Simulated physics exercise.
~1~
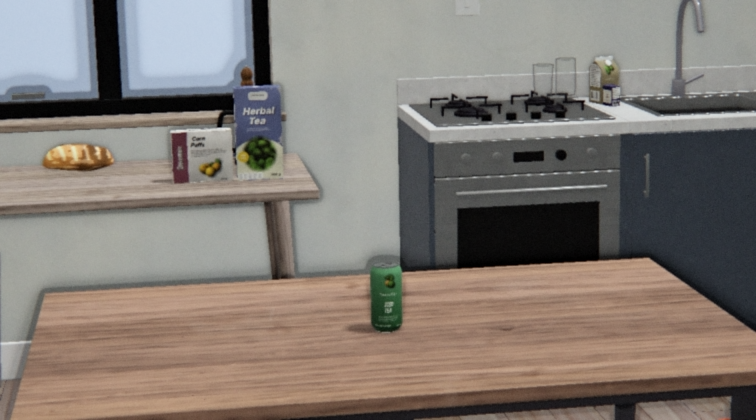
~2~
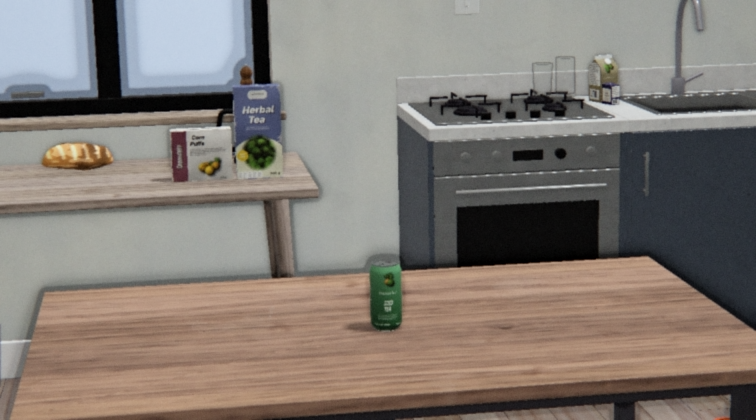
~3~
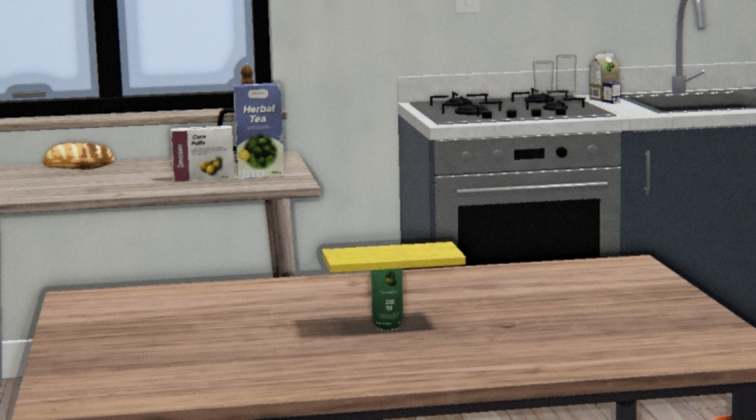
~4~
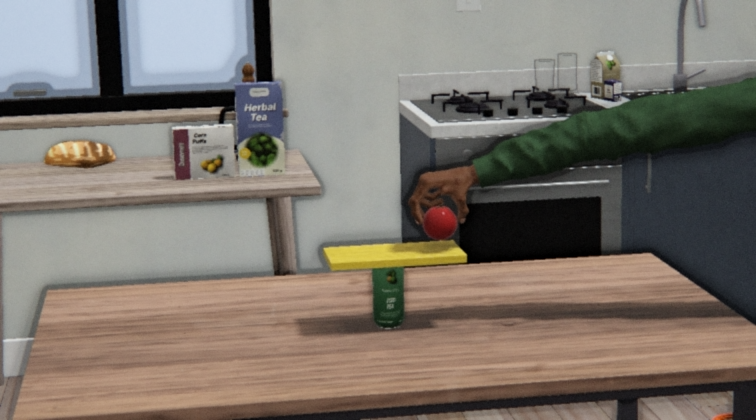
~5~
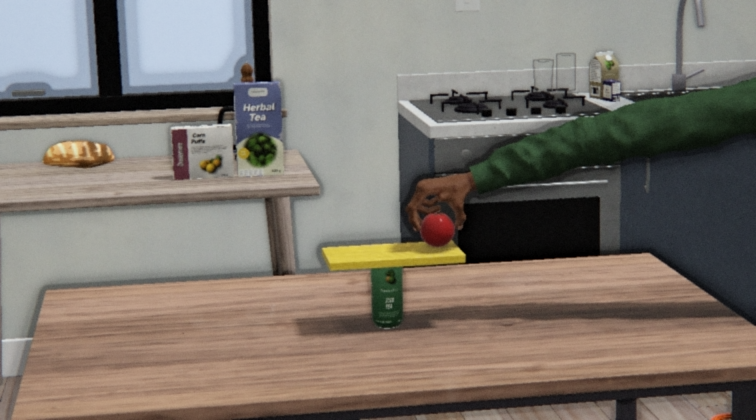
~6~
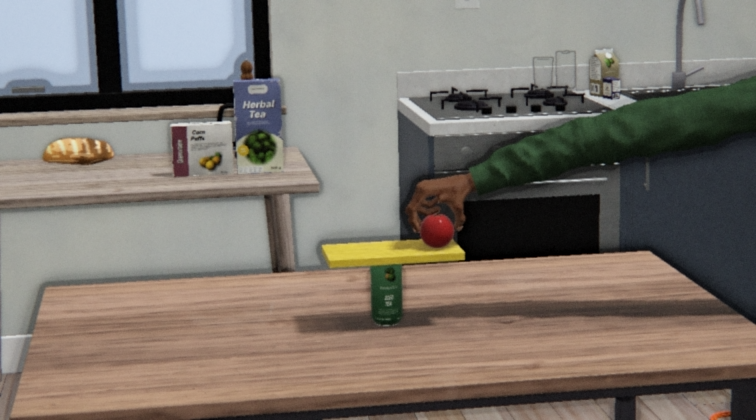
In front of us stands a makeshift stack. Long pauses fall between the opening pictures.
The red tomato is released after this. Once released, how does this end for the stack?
It ends with the stack collapsed.
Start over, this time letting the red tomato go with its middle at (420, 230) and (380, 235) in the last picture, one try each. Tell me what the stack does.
Well, the first time it goes over, and the second time it stays put.
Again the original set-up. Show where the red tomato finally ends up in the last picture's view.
Somewhere around (460, 305) in the last picture.
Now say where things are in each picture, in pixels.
In the first frame, the last thing is not in view yet; green can (386, 297).
In the second frame, the last thing is not in view yet; green can (386, 295).
In the third frame, the last thing is not in view yet; green can (387, 294).
In the fourth frame, still above its spot; red tomato (440, 223); green can (388, 293).
In the fifth frame, still above its spot; red tomato (437, 229); green can (387, 293).
In the sixth frame, in place under the hand; red tomato (437, 231); green can (387, 290).
Then, 0.30 s past the last view, red tomato now fallen; yellow board rocked 33° from its first pose.
Then, 0.40 s past the last view, yellow board rocked 64° from its first pose.
Then, 0.50 s past the last view, yellow board on its side.
Then, 1.20 s past the last view, yellow board rocked 72° from its first pose.
Finally, fallen, red tomato; down or leaning hard in the stack, yellow board; green can still in place. Final places as the last picture's camera would see them, red tomato near (460, 305). The stack gives way.
